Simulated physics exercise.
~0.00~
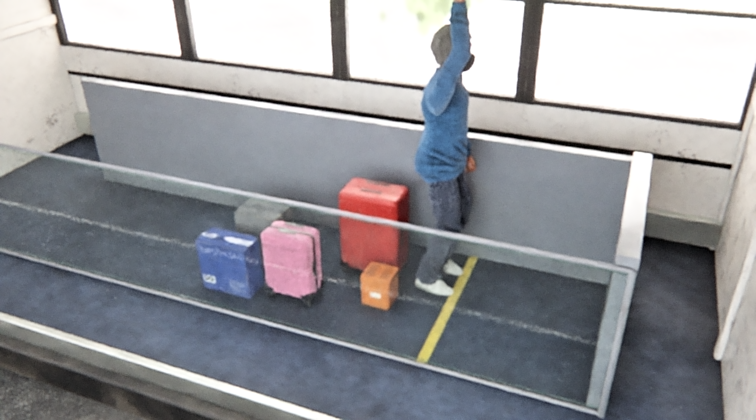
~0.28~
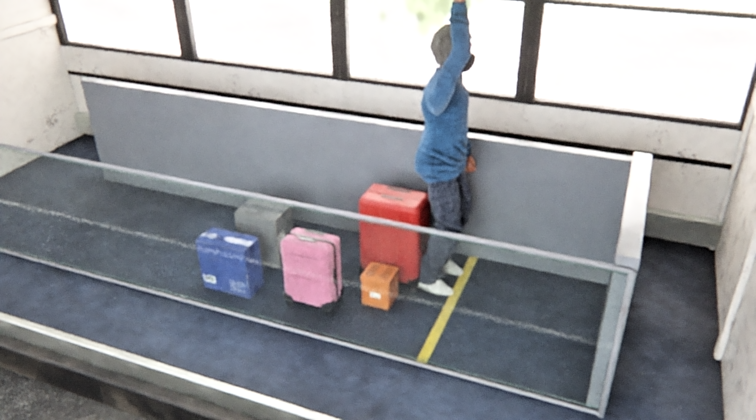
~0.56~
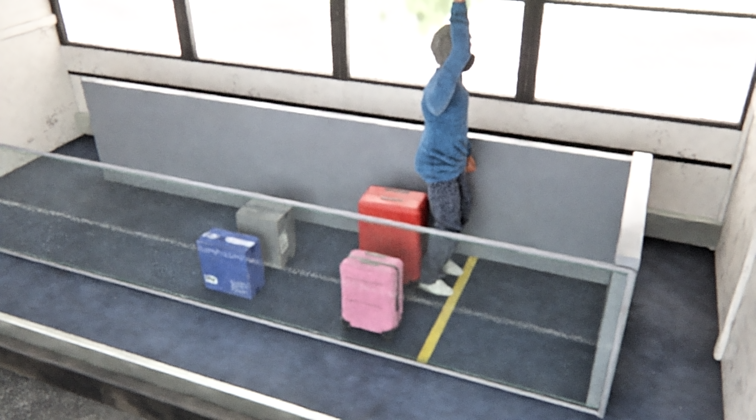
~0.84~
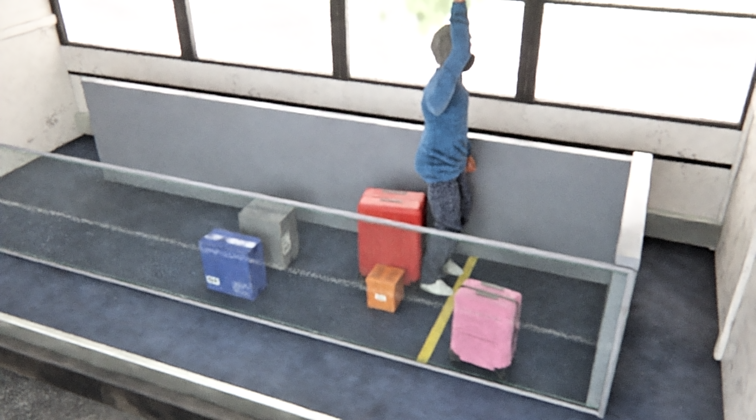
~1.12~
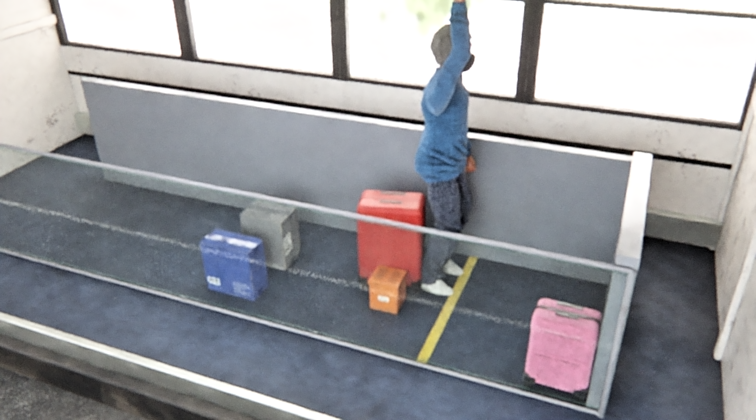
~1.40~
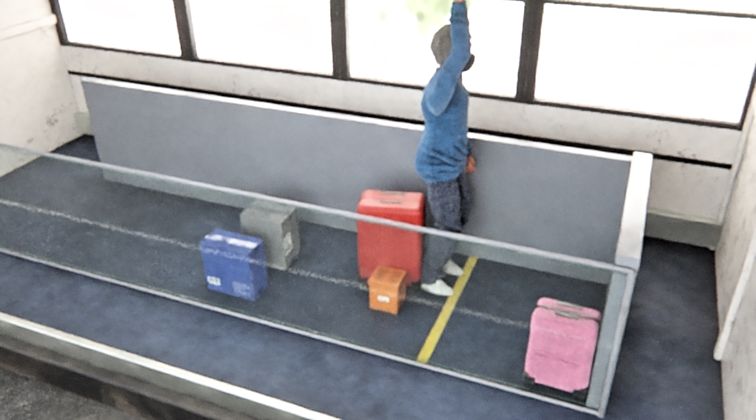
The clip shows a standing figure with one arm raised beside luggage in a bus bay as a pink wheeled case rolls right across a yellow line and stops near the right end, while the red case shifts slightly and stays left of the line with the orange, blue and grey pieces.
